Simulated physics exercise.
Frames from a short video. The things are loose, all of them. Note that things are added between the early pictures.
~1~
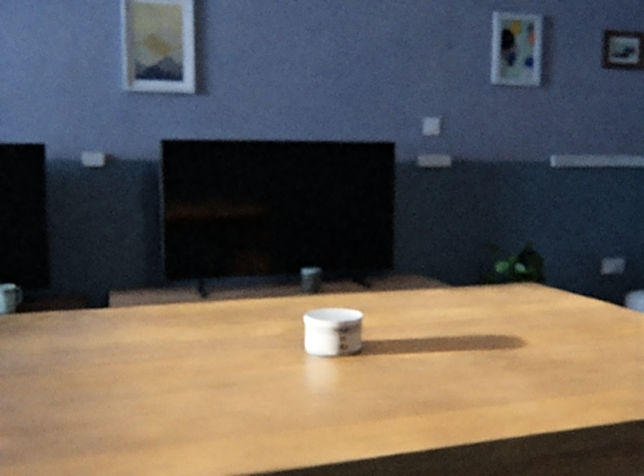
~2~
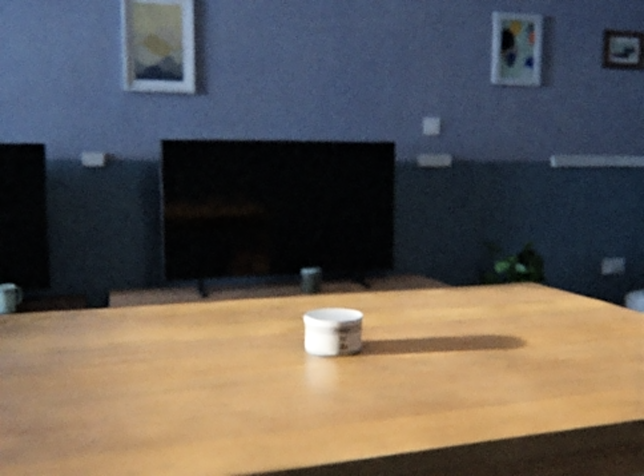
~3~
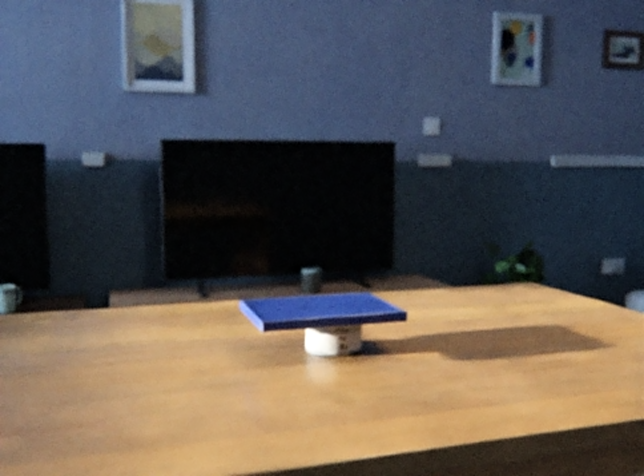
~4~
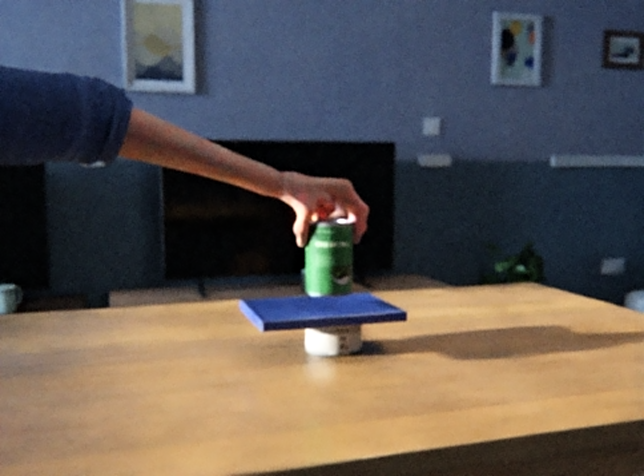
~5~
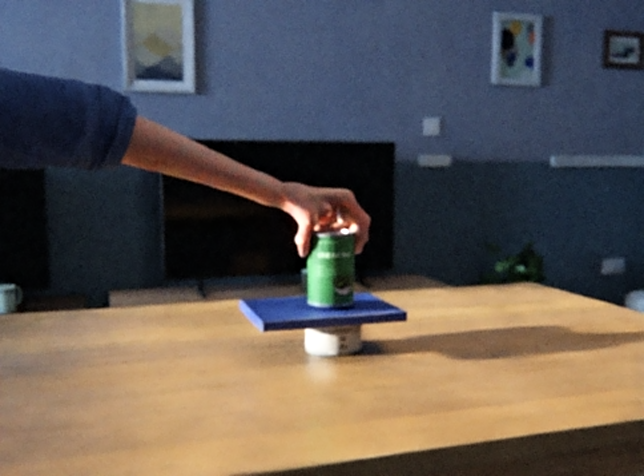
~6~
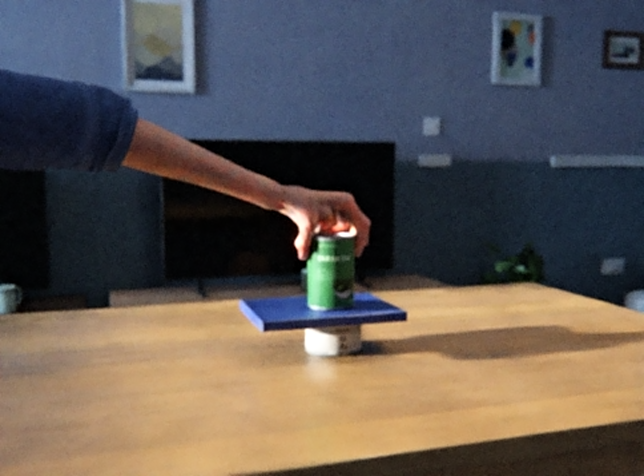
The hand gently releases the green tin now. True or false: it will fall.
False.
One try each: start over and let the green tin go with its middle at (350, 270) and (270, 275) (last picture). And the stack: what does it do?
Result of try one is that it stays stable, and of try two that it tips over.
Then, 0.30 s later than the last frame, all is still.
Then, 0.70 s later than the last frame, green tin resting near (331, 271).
When it is over, all 3 as before. End places, in pixels of the last picture, green tin near (331, 271). The stack keeps its balance.
